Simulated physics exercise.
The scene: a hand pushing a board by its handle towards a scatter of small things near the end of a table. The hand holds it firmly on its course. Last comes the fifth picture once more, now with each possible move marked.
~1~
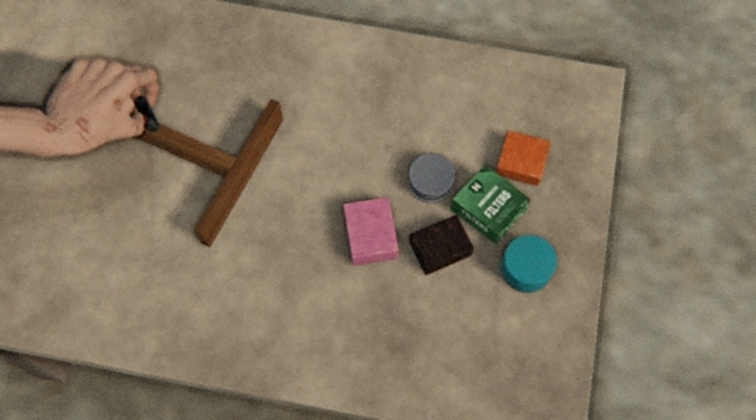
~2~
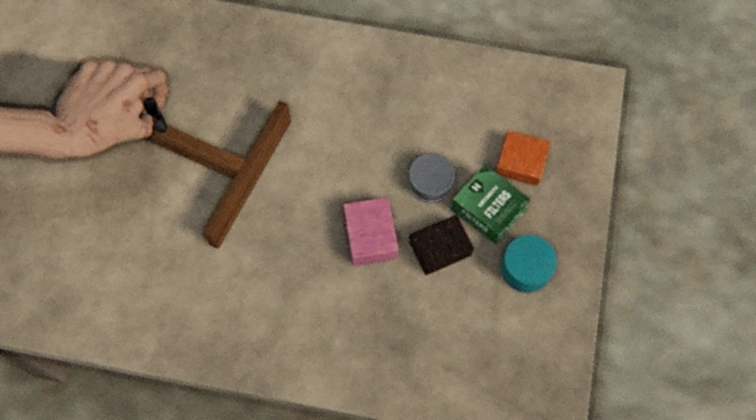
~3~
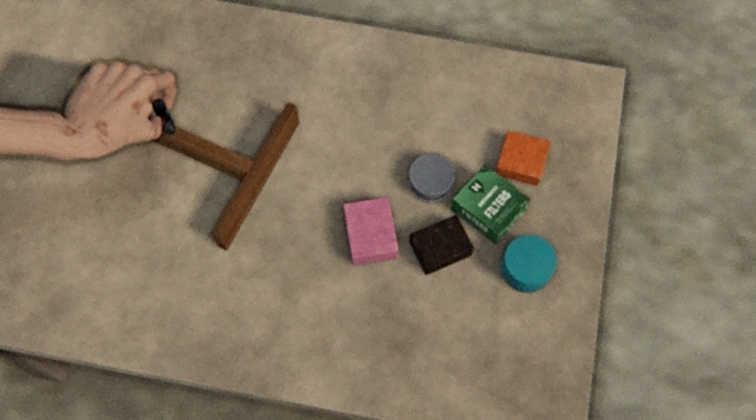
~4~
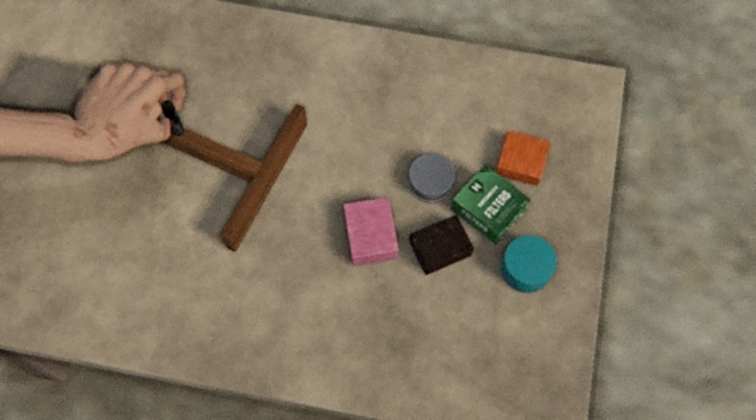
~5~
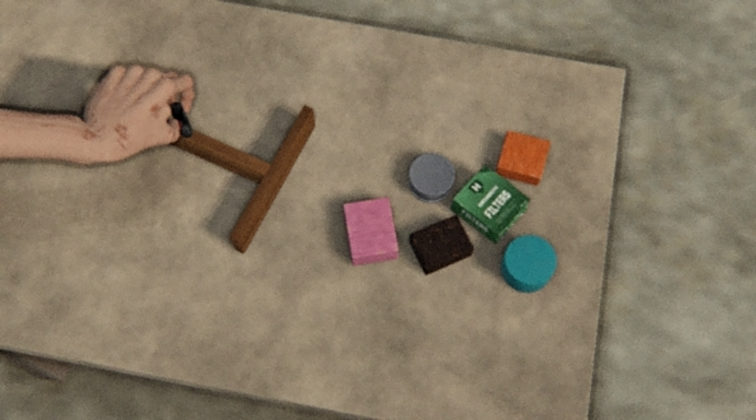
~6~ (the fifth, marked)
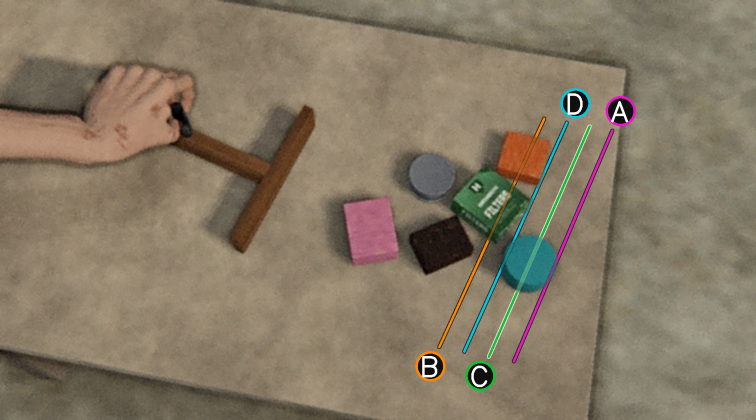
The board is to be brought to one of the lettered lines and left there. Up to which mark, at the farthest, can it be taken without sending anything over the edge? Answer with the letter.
As far as mark B.
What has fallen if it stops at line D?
It is the turquoise tin.
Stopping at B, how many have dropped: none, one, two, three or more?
By then, none.
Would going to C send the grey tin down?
No.
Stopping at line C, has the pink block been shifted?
Yes.
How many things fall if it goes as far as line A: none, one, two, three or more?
Three or more.
On the marked copy, A at (566, 241); B at (494, 228); C at (542, 236); D at (518, 232).
Taking B. A third of the way, board (351, 185); pink block (376, 236); turquoise tin (528, 264).
Two thirds of the way, board (432, 200); turquoise tin (541, 276); green box (517, 217).
When it is over, board (494, 211); turquoise tin (587, 302); green box (575, 237); nothing has fallen.
As for the rest, A drops the black block, turquoise tin, orange block and green box; C drops the turquoise tin and green box; D drops the turquoise tin.
